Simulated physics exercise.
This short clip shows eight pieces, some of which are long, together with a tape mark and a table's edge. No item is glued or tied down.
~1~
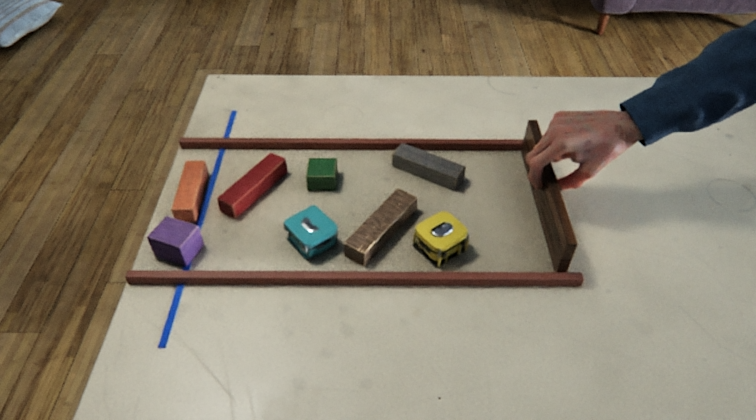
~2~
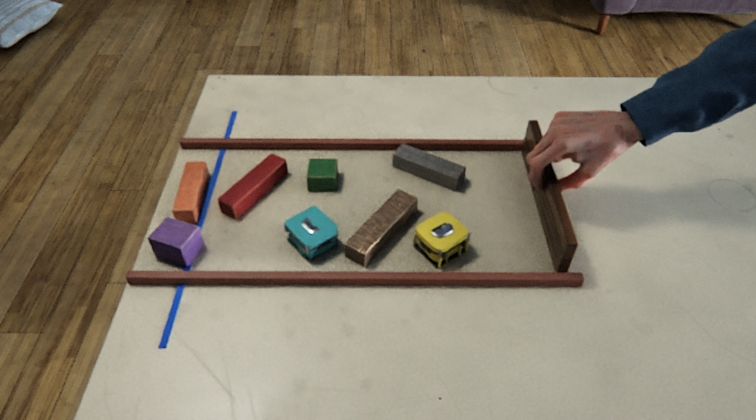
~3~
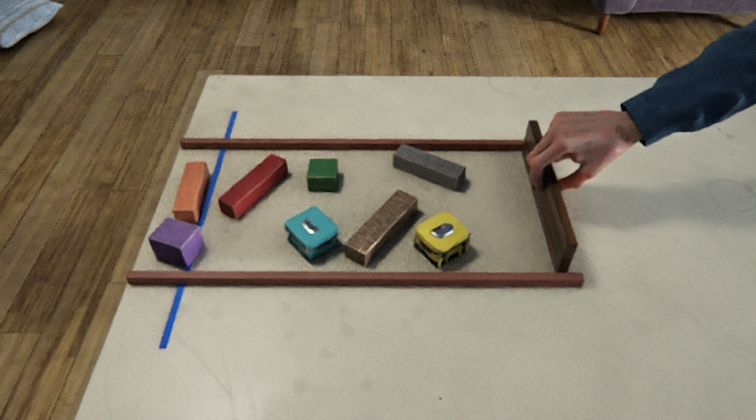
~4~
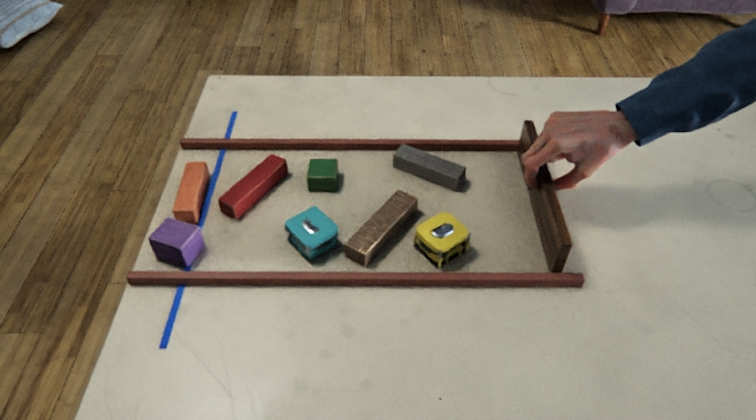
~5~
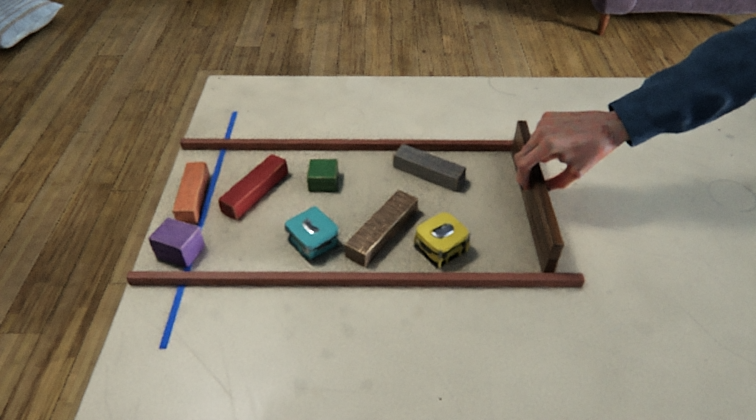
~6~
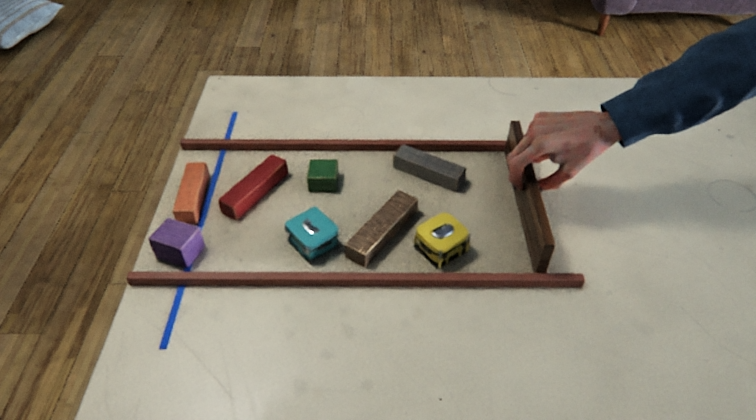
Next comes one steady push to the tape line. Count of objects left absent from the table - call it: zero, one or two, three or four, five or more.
My call is three or four.
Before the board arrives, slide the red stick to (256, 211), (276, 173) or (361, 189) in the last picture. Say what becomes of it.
In turn: Topples off, topples off, stays put.
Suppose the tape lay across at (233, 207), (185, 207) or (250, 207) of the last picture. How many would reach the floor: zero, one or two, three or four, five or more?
Trial 1 - one or two; trial 2 - five or over; trial 3 - just one or two.
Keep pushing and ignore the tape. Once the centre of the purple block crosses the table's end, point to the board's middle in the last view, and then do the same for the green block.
At (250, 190) for the purple block; at (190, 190) for the green block.
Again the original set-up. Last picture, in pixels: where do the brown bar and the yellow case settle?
The brown bar ends up near (160, 221), and the yellow case near (161, 246).
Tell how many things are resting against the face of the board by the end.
3 end up touching it.
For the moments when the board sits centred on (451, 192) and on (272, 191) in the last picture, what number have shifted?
At the first place 2, at the second 8.
A little later, none off yet; orange bar at rest near (192, 192); purple block at rest near (178, 243); red stick at rest near (255, 186).
Next, none off yet; orange bar moving near (188, 192); purple block at rest near (178, 243); red stick shifted a little near (231, 187).
When it is over, the number that fall off is three or four; down, turquoise case, red stick, purple block and orange bar.
